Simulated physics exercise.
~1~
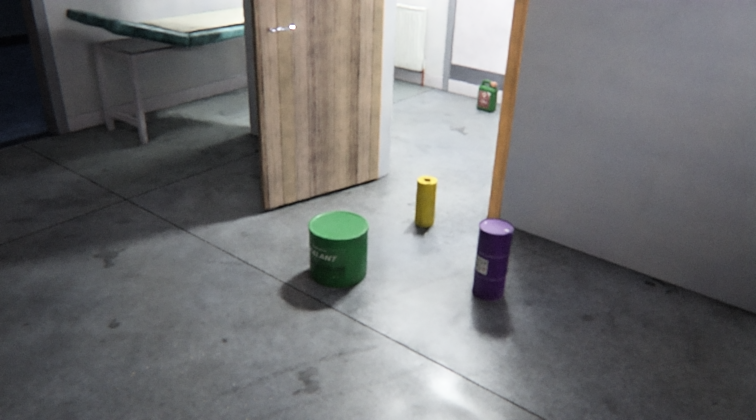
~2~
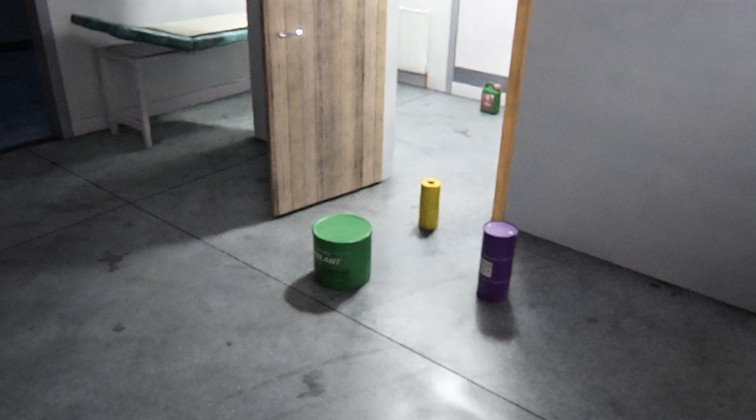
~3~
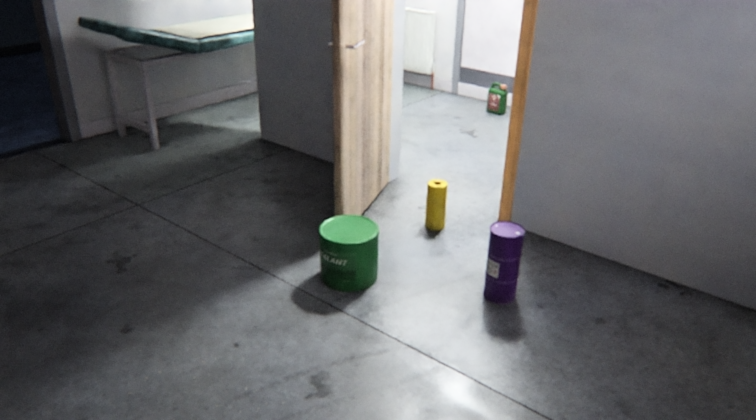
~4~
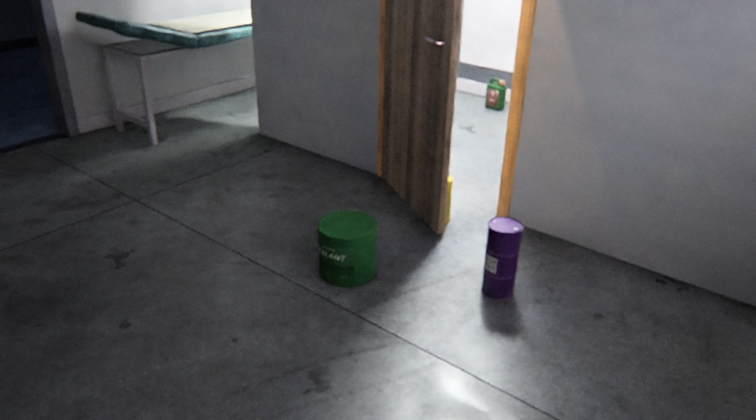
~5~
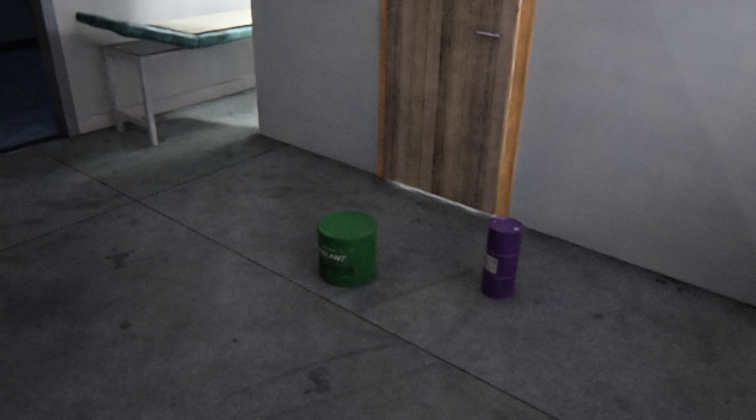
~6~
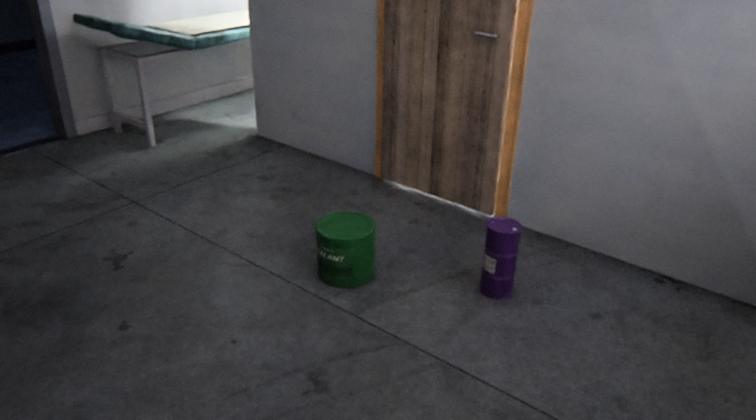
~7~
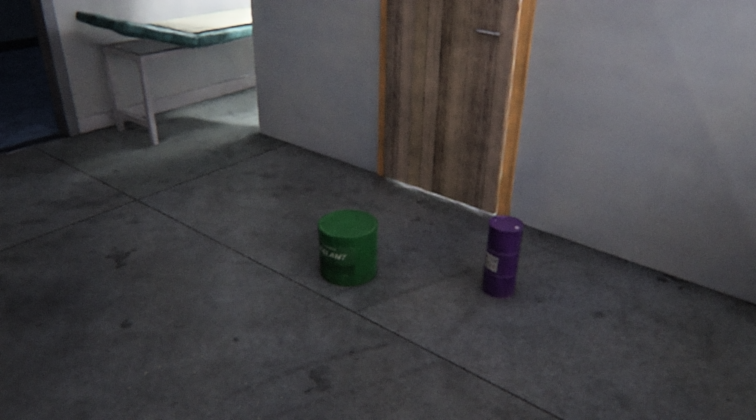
To begin with, a wooden door stands wide open in a grey-walled room, with a green pail and a purple canister on the floor in front and a yellow roll upright near the doorway. The door starts to swing toward its frame, with nobody seen pushing it. As it comes round, it passes behind the green pail and hides most of the yellow roll, which shifts a little to the right. The door keeps swinging until it is shut in its frame, and the roll is out of sight. The pail and canister remain standing where they were, before the closed door.
